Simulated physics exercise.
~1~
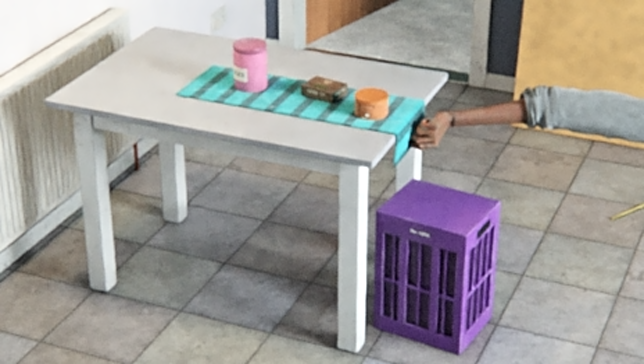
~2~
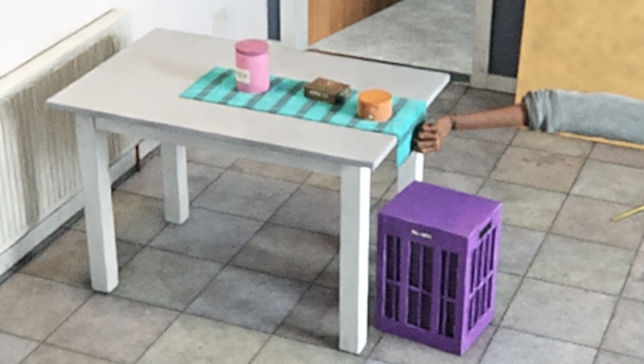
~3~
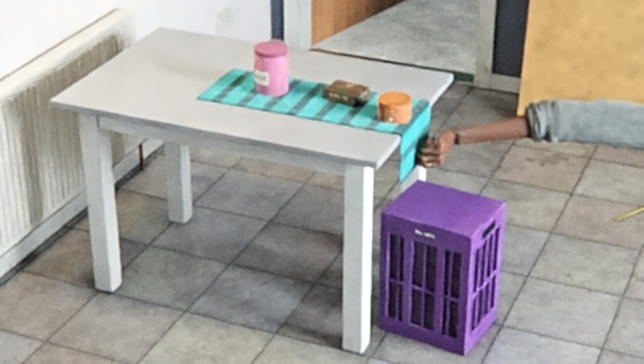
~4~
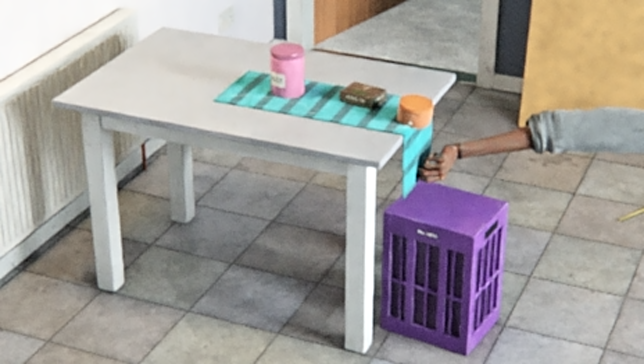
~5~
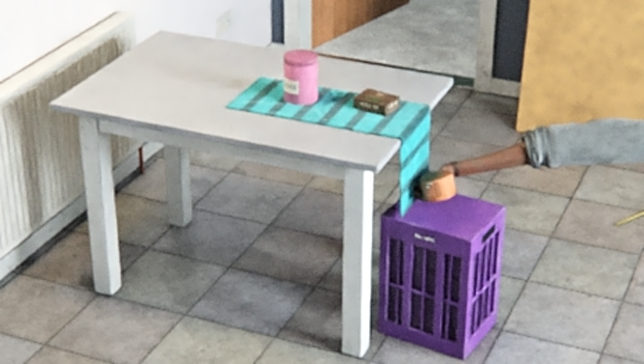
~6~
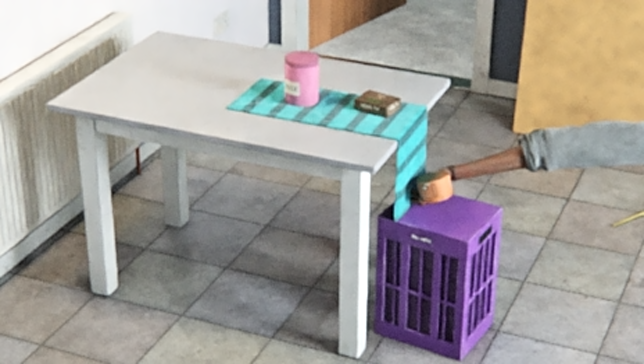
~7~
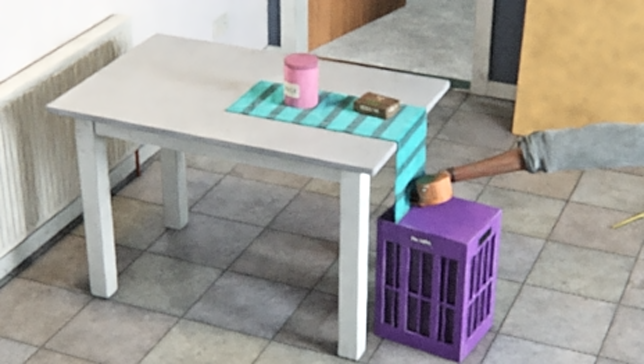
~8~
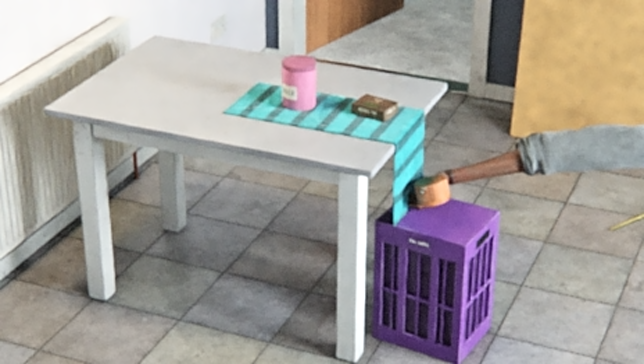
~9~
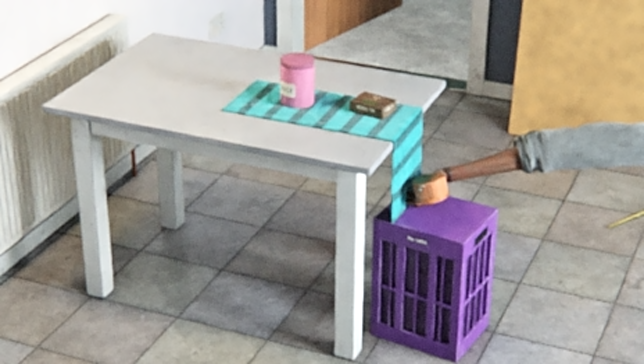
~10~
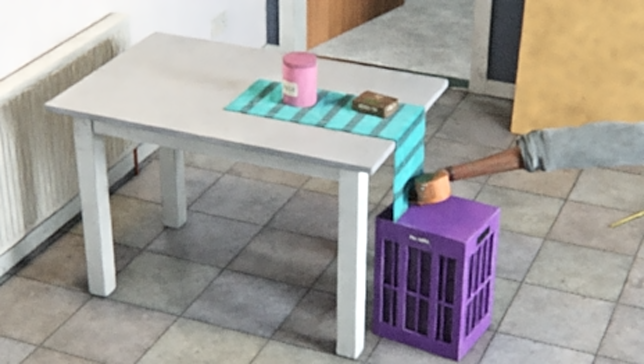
The video shows a hand tugging a striped turquoise hand towel over a table's right end, carrying a pink canister, brown packet and orange tub rightward. The tub goes over the edge and ends by the hand atop the purple crate, while the canister and packet stay on the table.
